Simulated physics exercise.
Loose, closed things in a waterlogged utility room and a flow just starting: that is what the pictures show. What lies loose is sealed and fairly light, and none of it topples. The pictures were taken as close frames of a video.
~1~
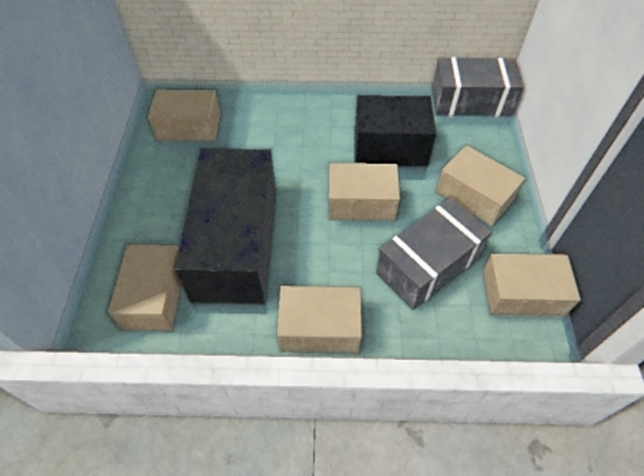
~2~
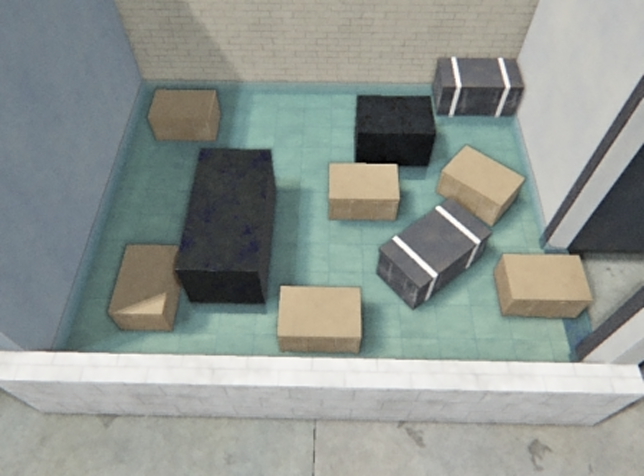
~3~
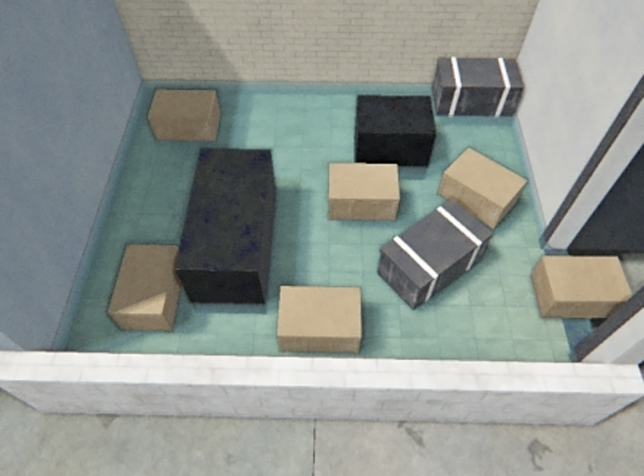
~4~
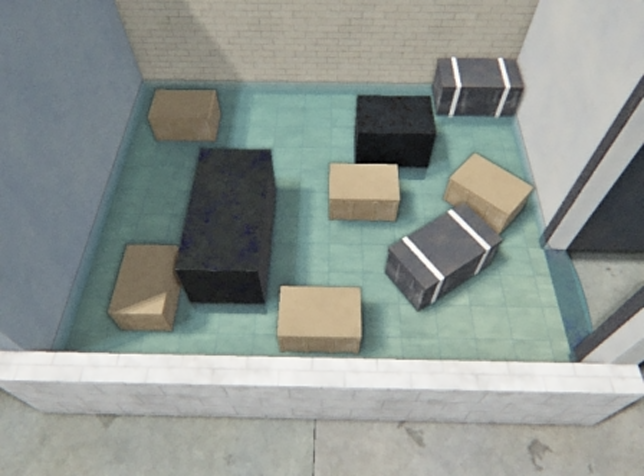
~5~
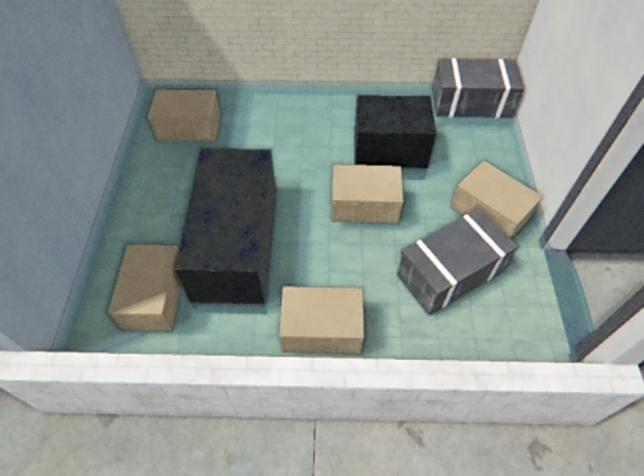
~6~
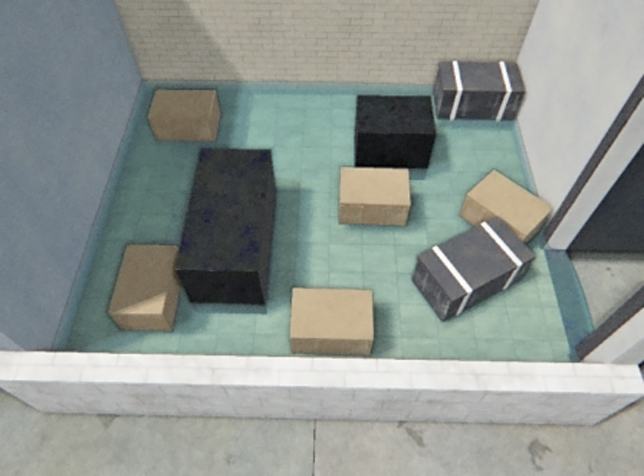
In a flooded utility room, a side door opened and a tan crate floated out to the right, then a strapped gray trunk and a few other crates drifted slightly toward that side.
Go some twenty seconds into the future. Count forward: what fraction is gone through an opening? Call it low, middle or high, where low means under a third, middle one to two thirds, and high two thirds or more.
High.
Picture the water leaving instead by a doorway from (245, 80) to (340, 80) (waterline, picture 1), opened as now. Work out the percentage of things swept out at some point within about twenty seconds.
Near 50 in a hundred.
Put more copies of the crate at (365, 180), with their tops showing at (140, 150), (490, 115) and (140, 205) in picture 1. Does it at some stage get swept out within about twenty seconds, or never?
One after the other: Still in, through, stays.
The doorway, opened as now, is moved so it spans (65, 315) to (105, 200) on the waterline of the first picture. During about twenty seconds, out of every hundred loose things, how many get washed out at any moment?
Something like 50 percent.
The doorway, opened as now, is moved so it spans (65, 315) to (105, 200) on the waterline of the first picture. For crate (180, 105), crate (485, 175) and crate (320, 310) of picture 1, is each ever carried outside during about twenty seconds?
Taking them one after another, flushed away, then held back, then flushed away.
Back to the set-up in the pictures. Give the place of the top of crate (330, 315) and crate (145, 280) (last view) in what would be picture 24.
Tops end up close to (555, 307) and (189, 327) respectively.
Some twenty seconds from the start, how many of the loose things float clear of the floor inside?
That makes 2.
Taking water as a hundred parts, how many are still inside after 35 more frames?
I make it 52 percent.
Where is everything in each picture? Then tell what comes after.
The first frame shows a crate at (484, 174) floats; a trunk at (436, 240) floats; 0 of 8 have shifted.
The second frame shows a crate at (484, 174), afloat; a trunk at (437, 240), afloat; 1 of 8 have shifted.
The third frame shows a crate at (486, 176), afloat; a trunk at (438, 241), afloat; 1 of 8 have shifted.
The fourth frame shows a crate at (492, 182) floats, close to its start; a trunk at (446, 243), afloat, close to its start; 3 of 8 have shifted.
The fifth frame shows a crate at (500, 191) floats, close to its start; a trunk at (460, 248) floats, close to its start; 3 of 8 have shifted.
The sixth frame shows a crate at (510, 201) floats, a stride from its start; a trunk at (477, 256), afloat, a stride from its start; 5 of 8 have shifted.
A moment on, 1 of 8 are out; 7 afloat.
Next, 4 of 8 are out; 4 afloat.
Later, 6 of 8 are out; 2 afloat.
In the end, 6 of 8 are out; 2 afloat.
